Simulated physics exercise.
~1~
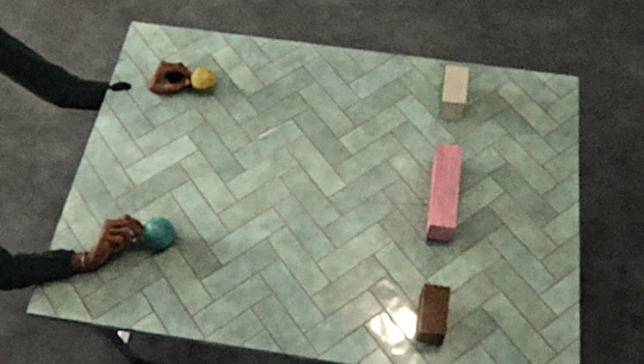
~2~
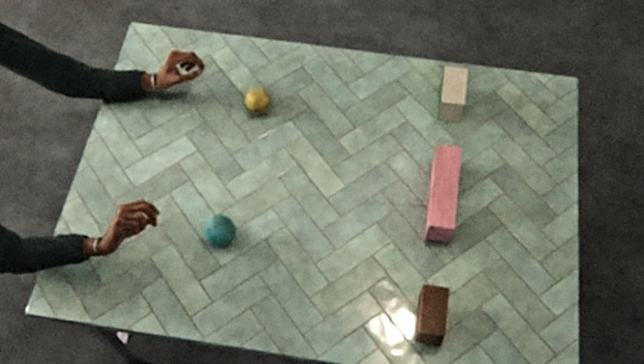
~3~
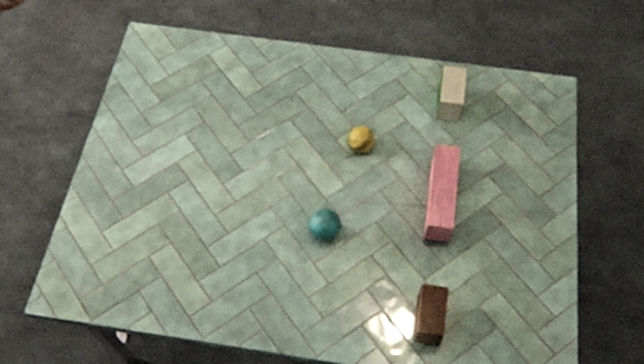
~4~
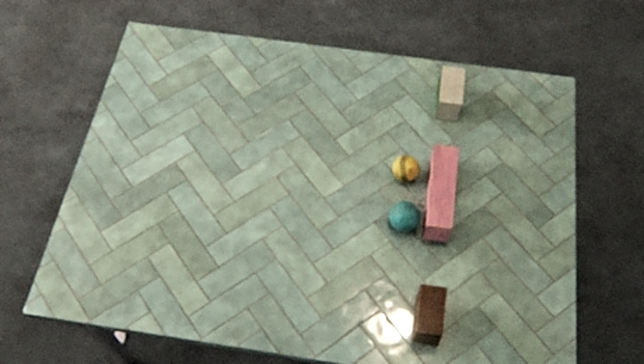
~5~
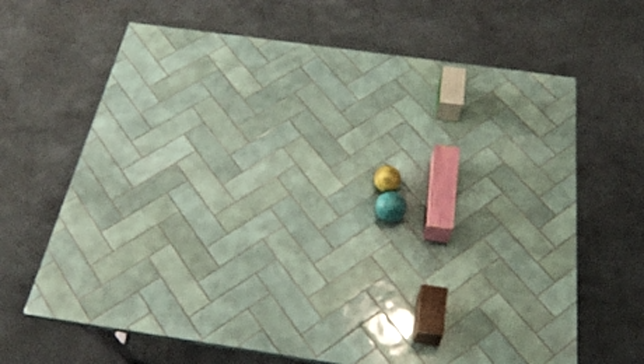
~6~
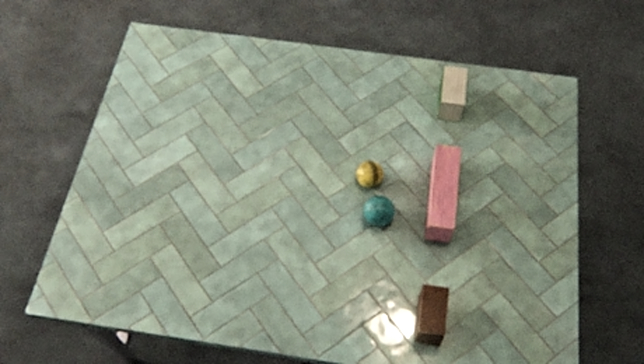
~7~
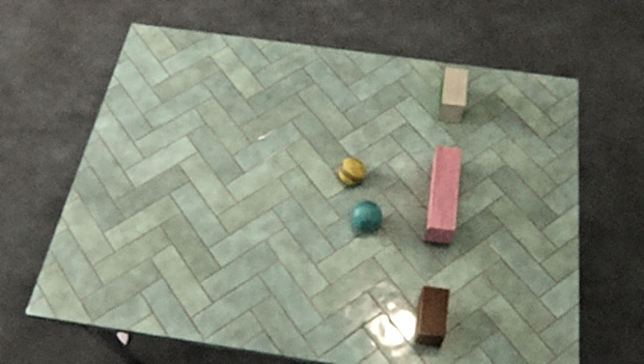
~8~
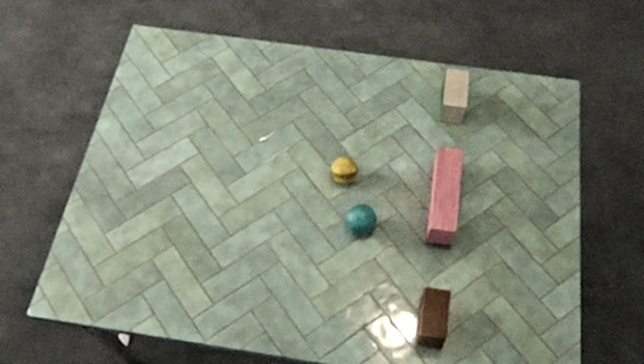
Two balls, one yellow and one turquoise, rolled right across a green tiled table after a pair of hands released them, heading toward a spaced row of blocks. Both bounced back from the long pink block and drifted left, ending short of the row.
